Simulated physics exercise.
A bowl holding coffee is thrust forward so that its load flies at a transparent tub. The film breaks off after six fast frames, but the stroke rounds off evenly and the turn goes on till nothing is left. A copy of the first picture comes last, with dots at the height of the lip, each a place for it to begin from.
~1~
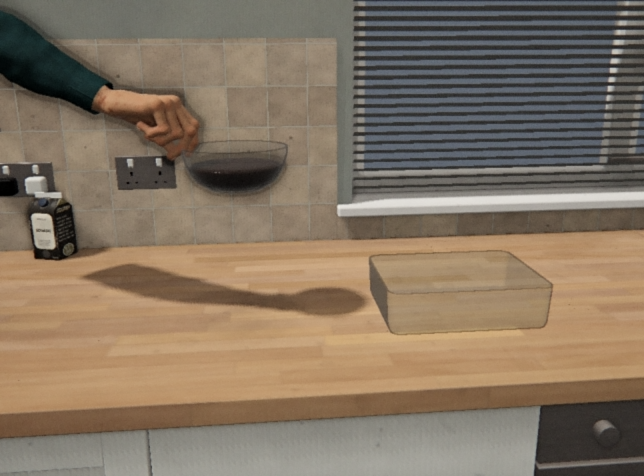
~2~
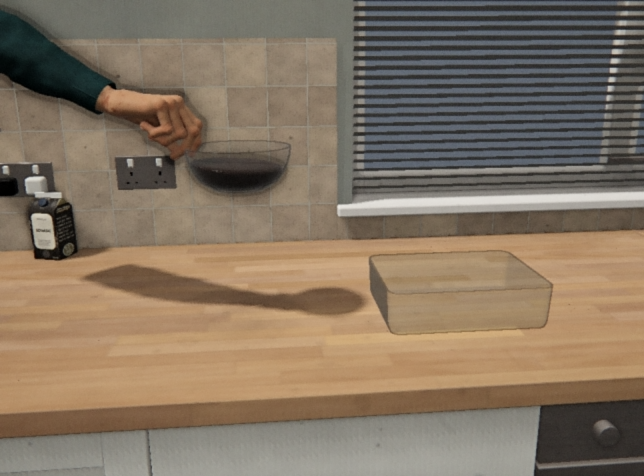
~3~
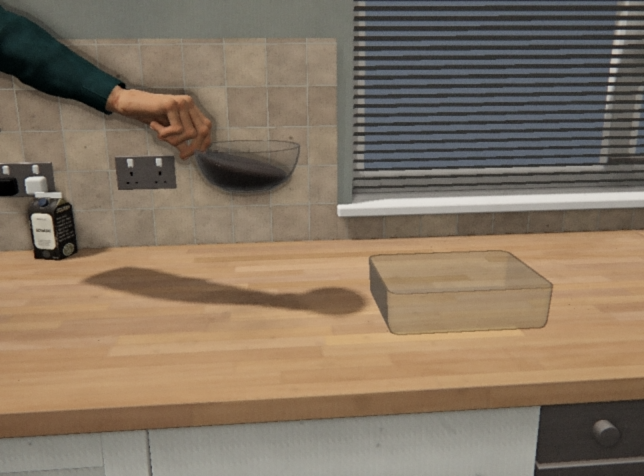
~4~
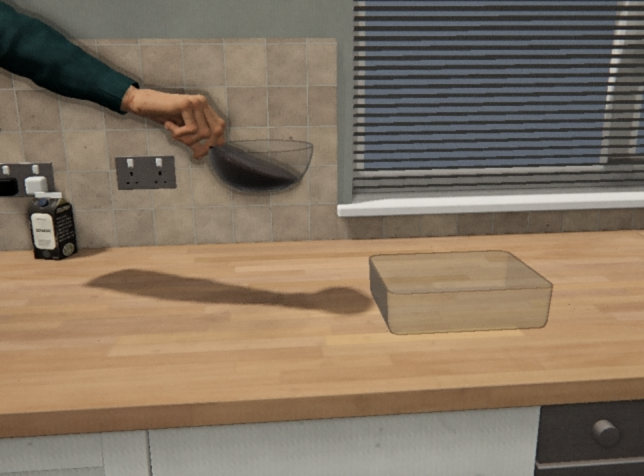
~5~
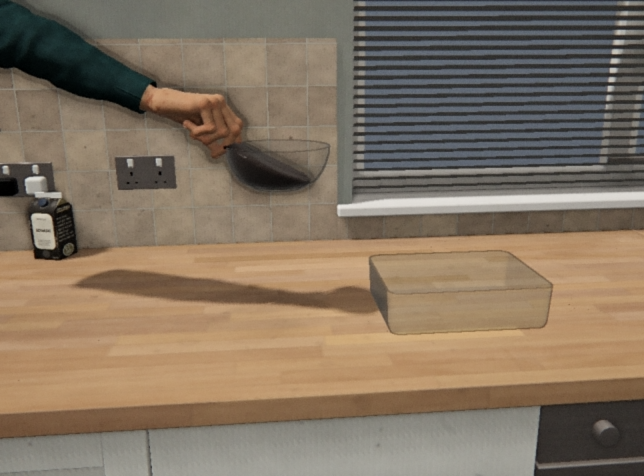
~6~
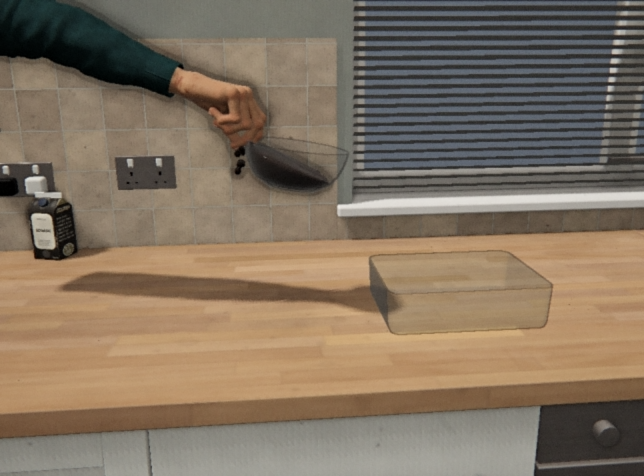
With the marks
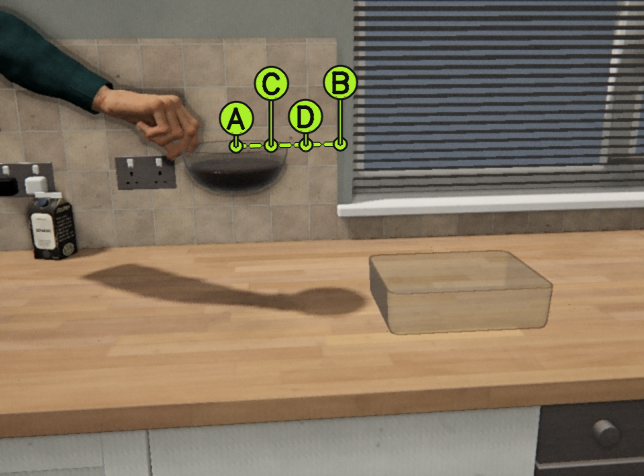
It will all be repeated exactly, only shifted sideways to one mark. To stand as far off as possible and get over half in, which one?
Place A just does it.
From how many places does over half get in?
All of the four.
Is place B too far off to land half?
No, not at all.
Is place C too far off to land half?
No.
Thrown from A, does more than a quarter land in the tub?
Yes.
In lime, A at (236, 146); B at (340, 144); C at (271, 145); D at (305, 144).
With A, about 65 % lands in the tub, 23 % falls short and 12 % goes beside or beyond.
With B, about 75 % lands in the tub, 10 % falls short and 16 % goes beside or beyond.
With C, about 72 % lands in the tub, 11 % falls short and 17 % goes beside or beyond.
With D, about 80 % lands in the tub, 10 % falls short and 10 % goes beside or beyond.
